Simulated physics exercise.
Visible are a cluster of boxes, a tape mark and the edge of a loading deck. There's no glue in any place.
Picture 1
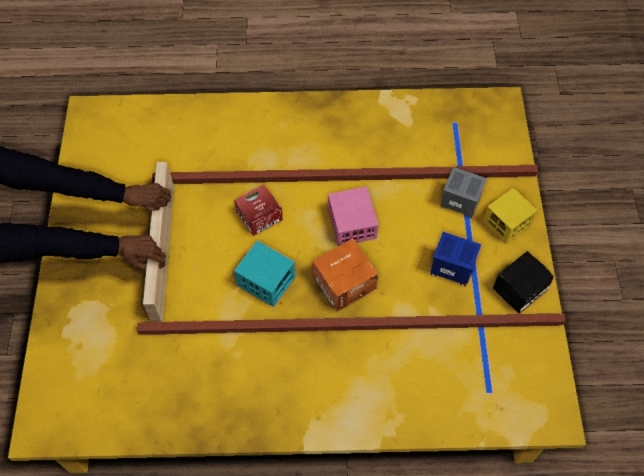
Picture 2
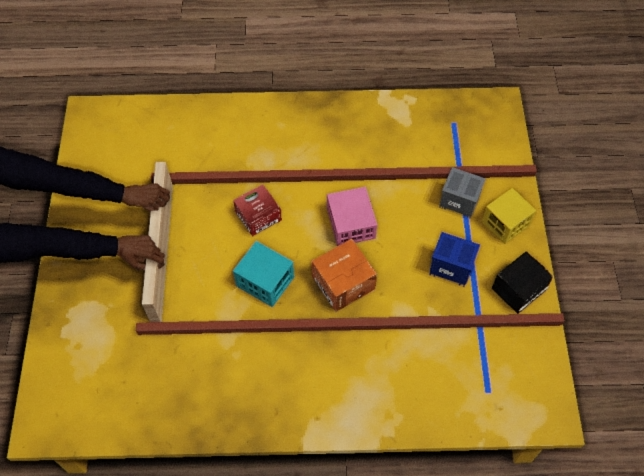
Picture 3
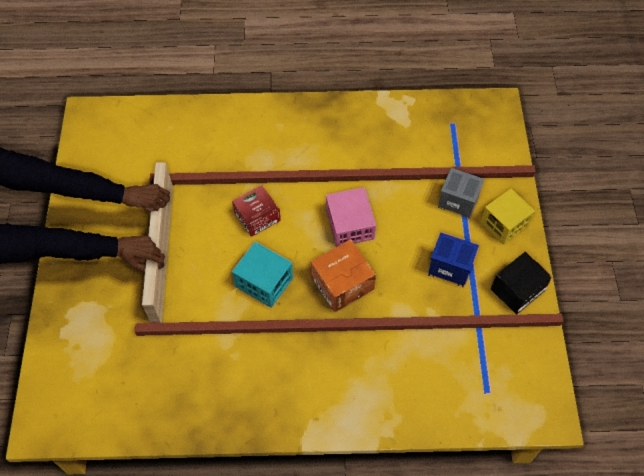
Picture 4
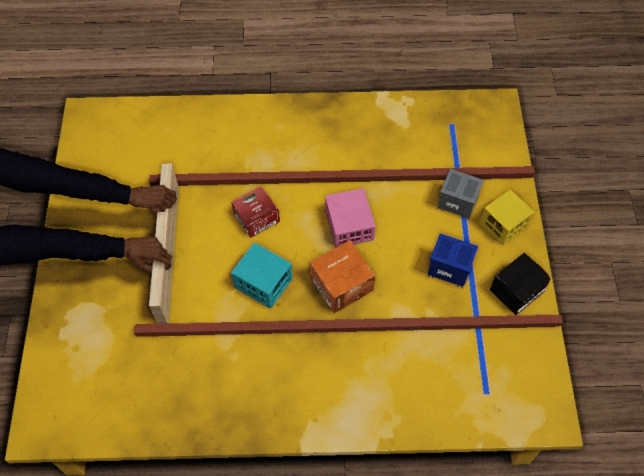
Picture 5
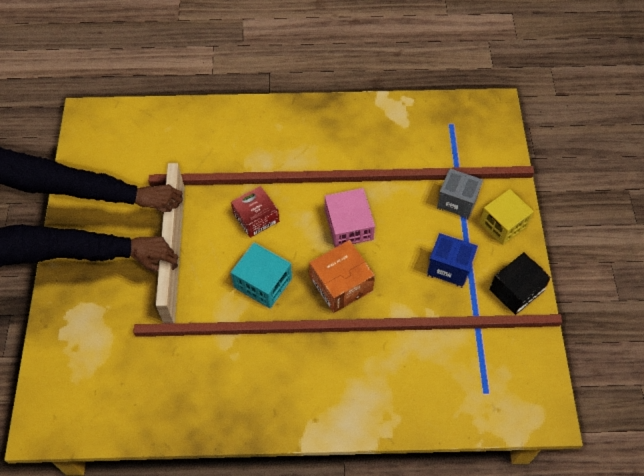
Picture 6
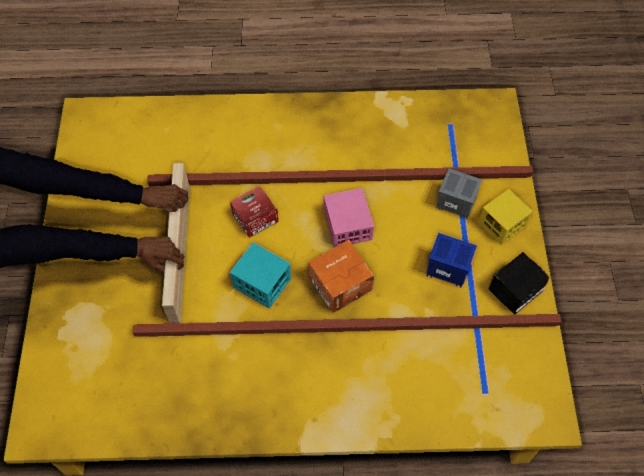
At first, two hands hold an upright plank at the left end of a yellow deck, with scattered coloured boxes between two rails and a blue tape line toward the right. Then the hands push the plank a short way right, narrowing the gap to the red and turquoise boxes, while the boxes show no clear movement.
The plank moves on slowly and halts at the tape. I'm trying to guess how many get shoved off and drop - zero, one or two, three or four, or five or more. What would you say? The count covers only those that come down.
I would say three or four.
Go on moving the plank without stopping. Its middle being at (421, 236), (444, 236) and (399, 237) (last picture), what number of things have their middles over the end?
Past the end: 0, 1 and 0.
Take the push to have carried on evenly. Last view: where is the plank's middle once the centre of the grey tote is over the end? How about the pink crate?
The middle is at (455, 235) when it's the grey tote, and at (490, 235) when it's the pink crate.
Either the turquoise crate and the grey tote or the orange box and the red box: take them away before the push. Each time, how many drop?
The answer is 1 and then 0.
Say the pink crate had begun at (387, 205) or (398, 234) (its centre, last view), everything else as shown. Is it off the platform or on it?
It keeps its place, then keeps its place.
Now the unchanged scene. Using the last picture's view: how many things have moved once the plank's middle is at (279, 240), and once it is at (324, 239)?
At the first spot 3, then 4.
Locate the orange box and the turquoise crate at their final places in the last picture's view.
The orange box at (539, 282), the turquoise crate at (492, 254).
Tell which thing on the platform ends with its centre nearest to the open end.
It's the orange box.
A little later, none off yet; black parcel at rest near (519, 283); yellow crate at rest near (505, 217); grey tote at rest near (458, 194).
Next, none off yet; black parcel shifted a little near (538, 286); yellow crate shifted a little near (510, 216); grey tote shifted about its own width near (498, 185).
When it is over, the number that fall off is three or four; down, blue tote, grey tote, yellow crate and black parcel.
